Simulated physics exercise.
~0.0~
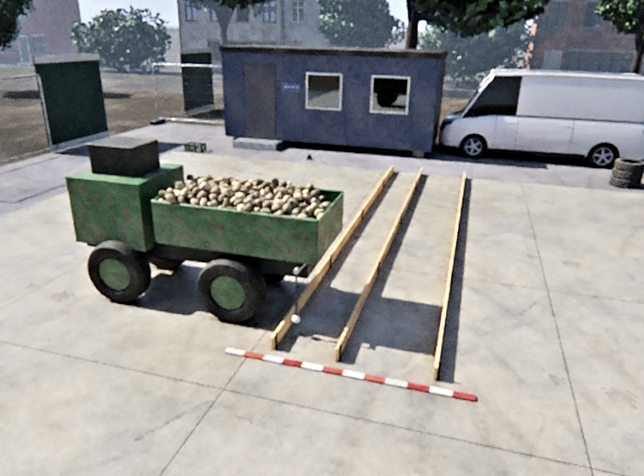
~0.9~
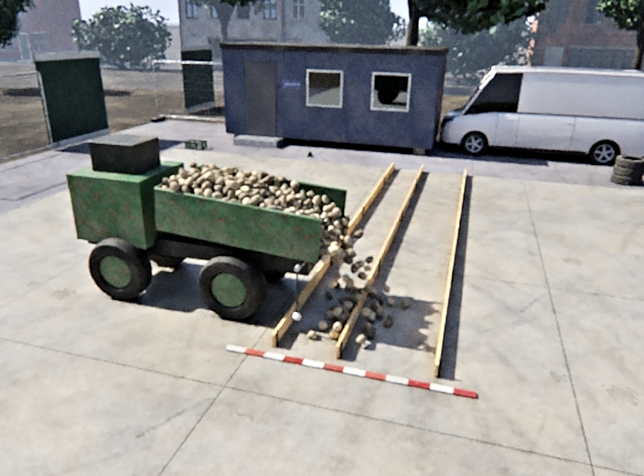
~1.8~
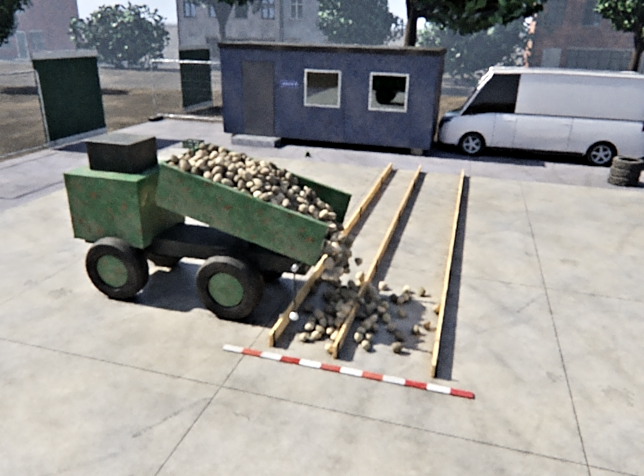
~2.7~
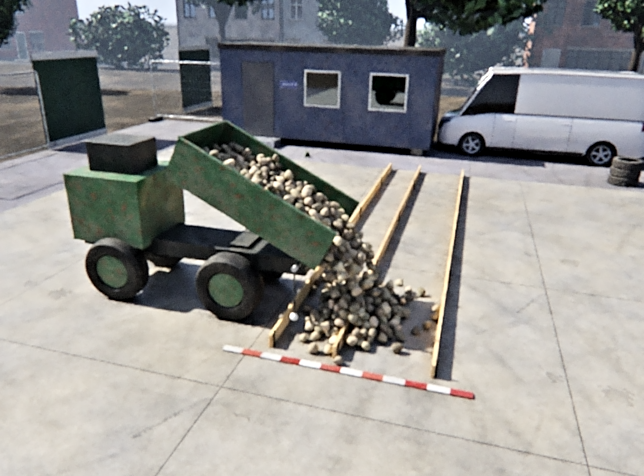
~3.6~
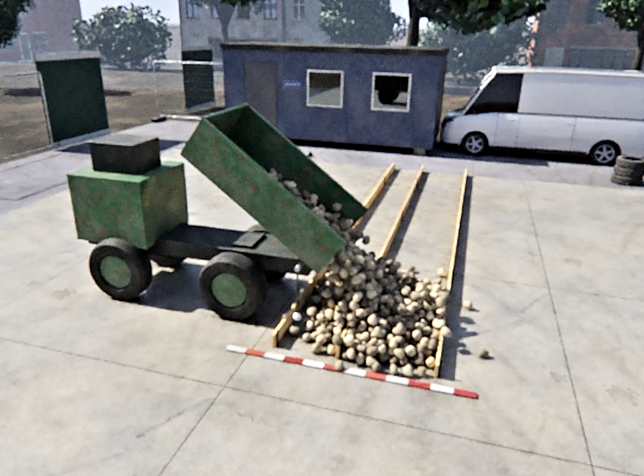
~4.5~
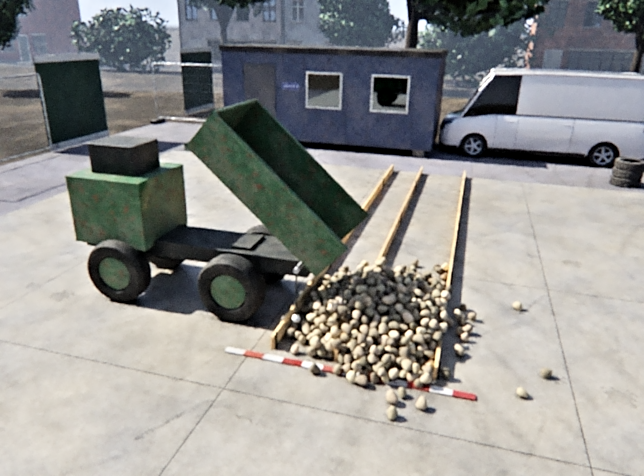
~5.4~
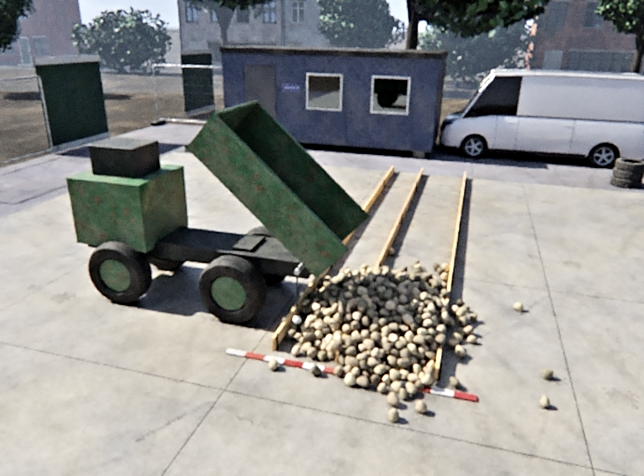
Green tipper raising its body and pouring cobbles over timber boards, a few rolling clear before the heap settles beside the emptied truck.
